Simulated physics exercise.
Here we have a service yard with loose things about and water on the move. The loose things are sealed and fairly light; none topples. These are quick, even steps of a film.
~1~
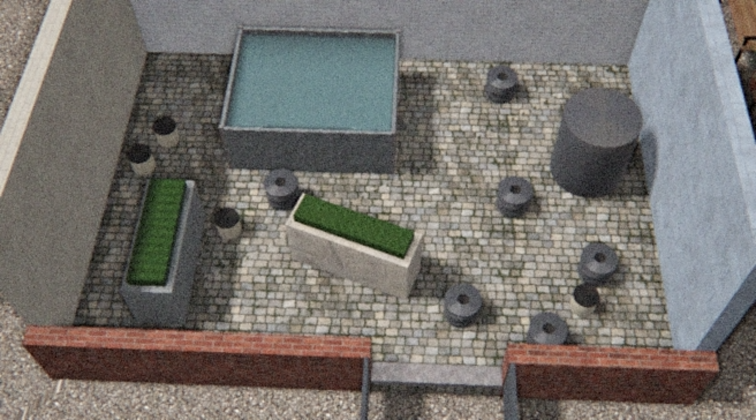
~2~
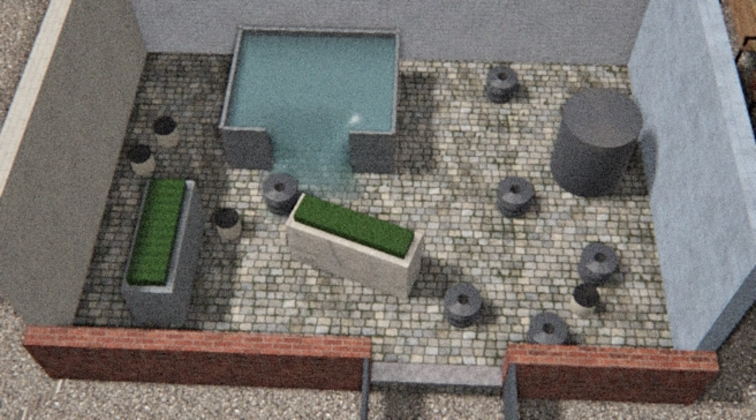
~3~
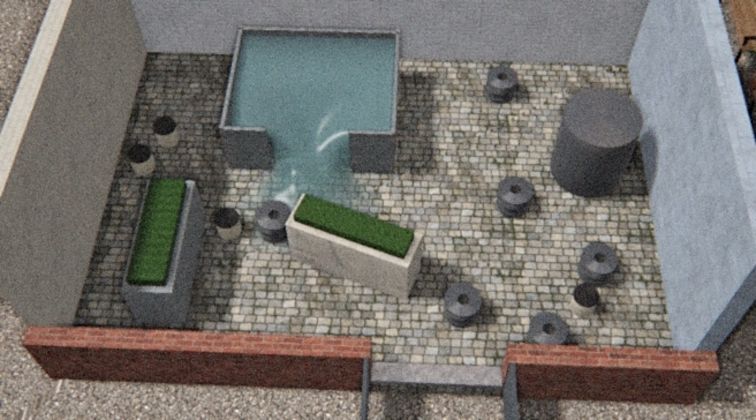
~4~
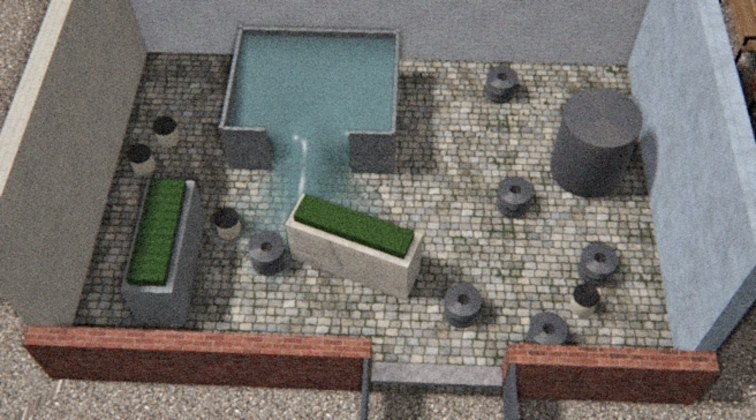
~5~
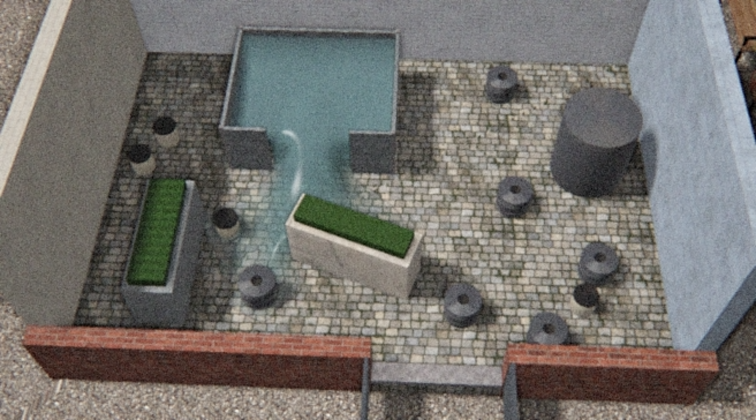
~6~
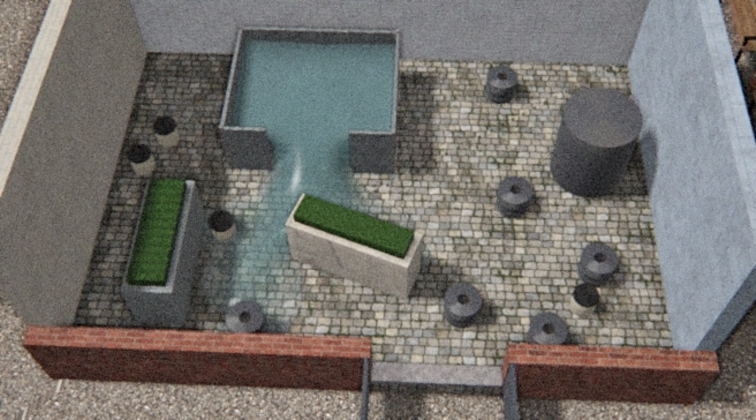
The video shows a walled, paved yard with planters and scattered dark round tubs as an opening appears in a pool's front wall, water pours out, and one tub slides toward the lower left past the central planter.
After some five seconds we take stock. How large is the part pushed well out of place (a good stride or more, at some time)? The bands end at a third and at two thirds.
That comes to at least two thirds.
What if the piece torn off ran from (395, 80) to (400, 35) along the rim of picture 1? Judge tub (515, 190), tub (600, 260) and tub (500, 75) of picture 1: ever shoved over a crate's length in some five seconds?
In that order: Yes, pushed that far, moved that far.
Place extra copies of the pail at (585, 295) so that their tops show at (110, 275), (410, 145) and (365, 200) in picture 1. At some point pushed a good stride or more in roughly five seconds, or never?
In turn: Swept aside, less than that, yes.
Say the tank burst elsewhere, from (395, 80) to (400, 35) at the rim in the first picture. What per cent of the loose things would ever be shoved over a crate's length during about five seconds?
Some 50 per cent.
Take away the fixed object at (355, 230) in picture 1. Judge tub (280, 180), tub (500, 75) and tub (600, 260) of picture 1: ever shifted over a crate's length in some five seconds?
One after the other: Shifted that much, never so far, swept aside.
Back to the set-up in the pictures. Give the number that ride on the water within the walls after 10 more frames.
That makes 4.
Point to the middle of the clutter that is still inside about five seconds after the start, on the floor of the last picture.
Roughly at (472, 204).
A moment on, 1 of 10 are well off their spots; 1 afloat.
Next, 5 of 10 are well off their spots; 4 afloat.
Later, 6 of 10 are well off their spots; 6 afloat.
In the end, 9 of 10 are well off their spots, and 9 have been at some point; 8 afloat.
